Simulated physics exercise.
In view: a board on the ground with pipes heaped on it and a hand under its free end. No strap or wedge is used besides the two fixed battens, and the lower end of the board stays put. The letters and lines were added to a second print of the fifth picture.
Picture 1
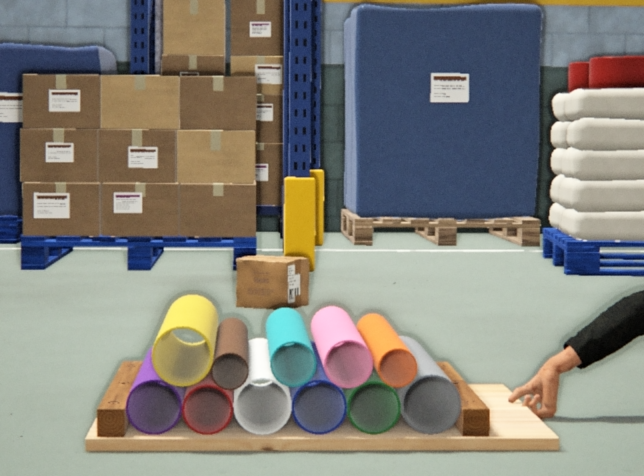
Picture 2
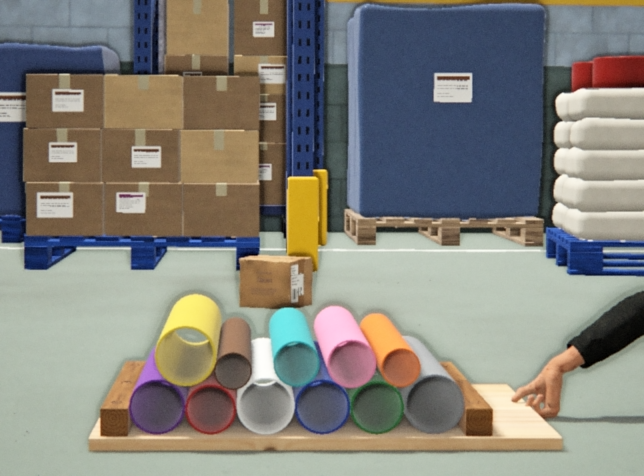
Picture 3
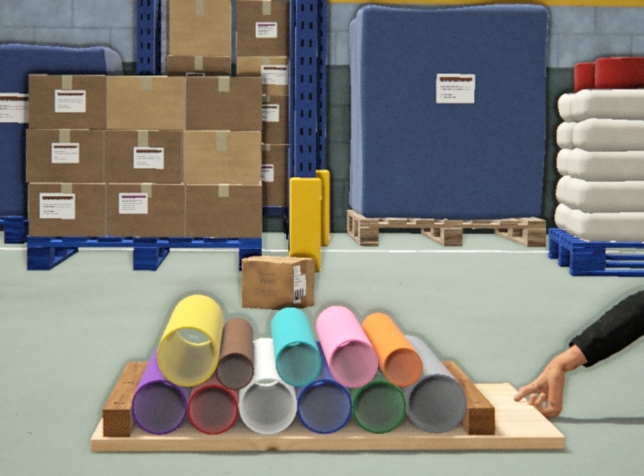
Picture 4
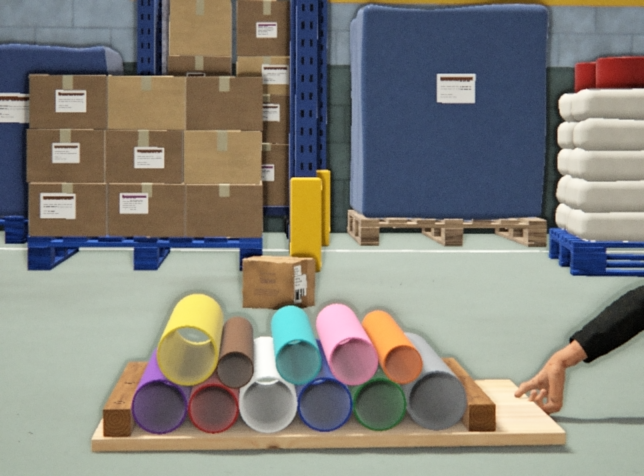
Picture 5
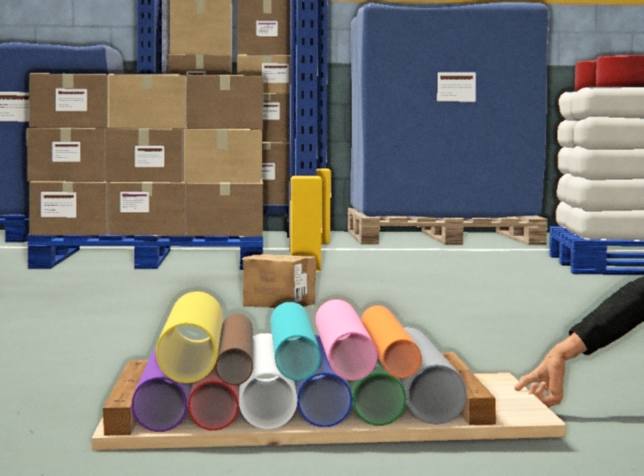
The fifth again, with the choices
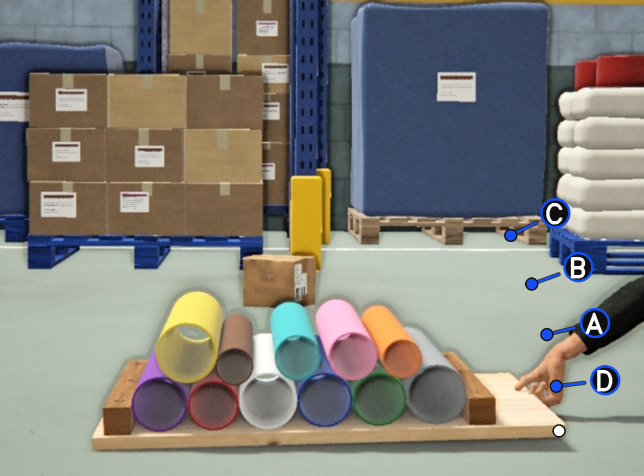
In a warehouse, a heap of colourful pipes sat between wooden blocks on a board, and a hand at its right end raised that end very slightly while the pipes stayed stacked.
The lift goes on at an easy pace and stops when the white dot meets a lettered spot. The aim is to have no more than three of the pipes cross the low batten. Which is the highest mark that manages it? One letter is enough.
C is the limit.
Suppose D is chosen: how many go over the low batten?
At D the number is none.
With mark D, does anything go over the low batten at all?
At D: No.
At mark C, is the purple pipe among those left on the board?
Yes.
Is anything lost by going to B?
No, at B.
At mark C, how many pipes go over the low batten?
It comes to none.
On the marked copy, A at (547, 334); B at (532, 284); C at (511, 235); D at (556, 386); the white dot at (559, 431).
Taking C. A third of the way, board at 16°.
Two thirds of the way, board at 27°.
When it is over, board at 27°, none over the low batten.
As for the rest, A none over the low batten; B none over the low batten; D none over the low batten.
